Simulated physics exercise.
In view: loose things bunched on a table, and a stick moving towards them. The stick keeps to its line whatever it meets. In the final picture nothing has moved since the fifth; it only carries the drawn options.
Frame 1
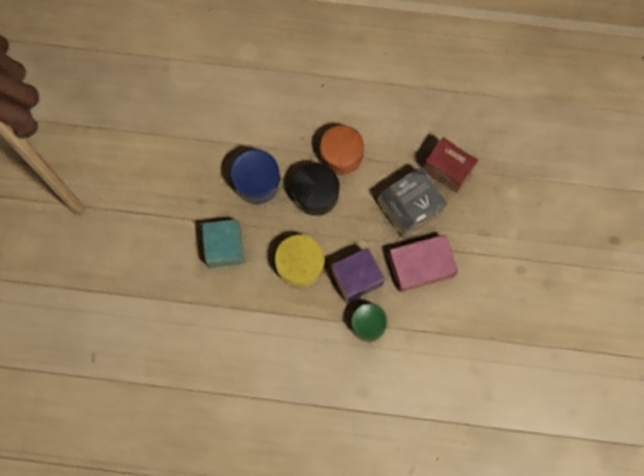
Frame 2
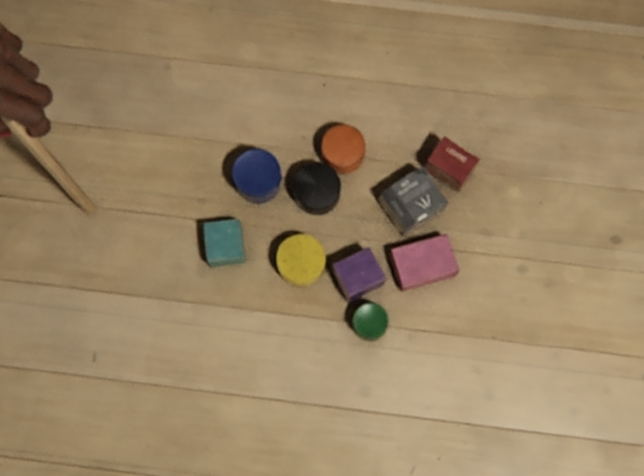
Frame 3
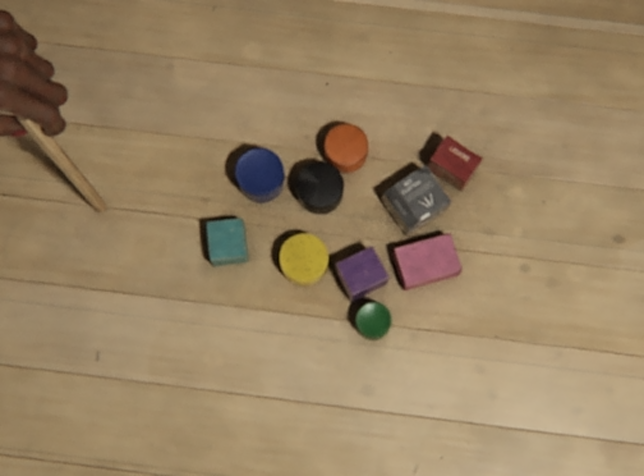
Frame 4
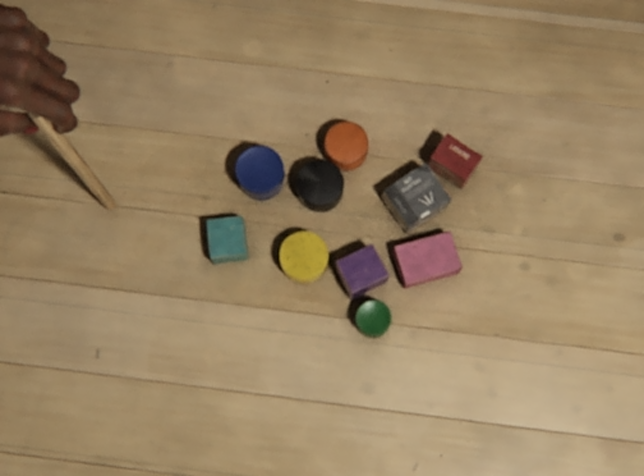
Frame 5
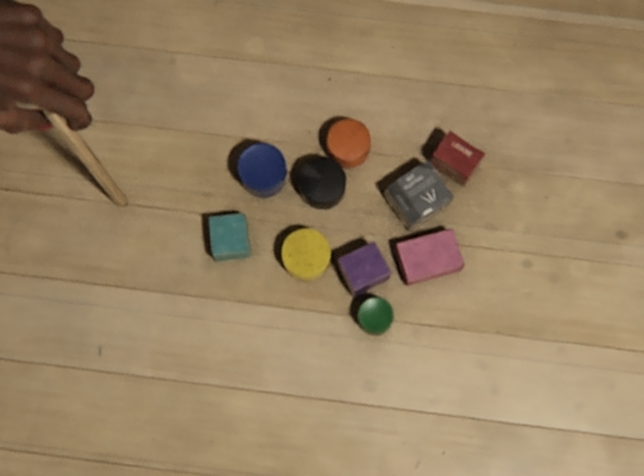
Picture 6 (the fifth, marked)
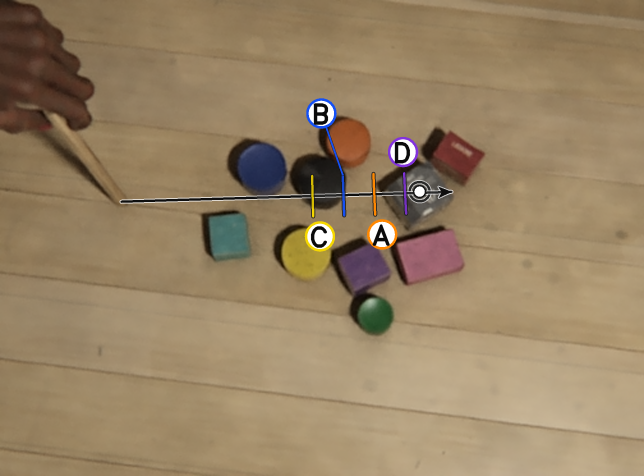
A hand holding a wooden stick moves slowly right toward colourful tins and blocks lying still.
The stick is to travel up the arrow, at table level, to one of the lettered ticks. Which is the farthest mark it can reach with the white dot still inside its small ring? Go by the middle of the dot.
All is well up to A.
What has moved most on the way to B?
It is the black tin.
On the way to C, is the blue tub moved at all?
Yes.
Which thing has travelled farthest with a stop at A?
The black tin has gone farthest.
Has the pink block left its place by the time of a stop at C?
No.
On the marked copy, A at (375, 194); B at (343, 195); C at (312, 196); D at (405, 194); the arrow from (121, 202) to (451, 192); the white dot at (419, 192).
With A. Early on, foot of the stick (213, 199).
Further on, foot of the stick (304, 197); blue tub (271, 164); black tin (332, 181).
At the end, foot of the stick (375, 195); black tin (381, 163); orange tin (359, 125); the dot is still in its ring.
As for the rest, B keeps the dot in but is short; C keeps the dot in but is short; D shifts the dotted thing to (435, 203).
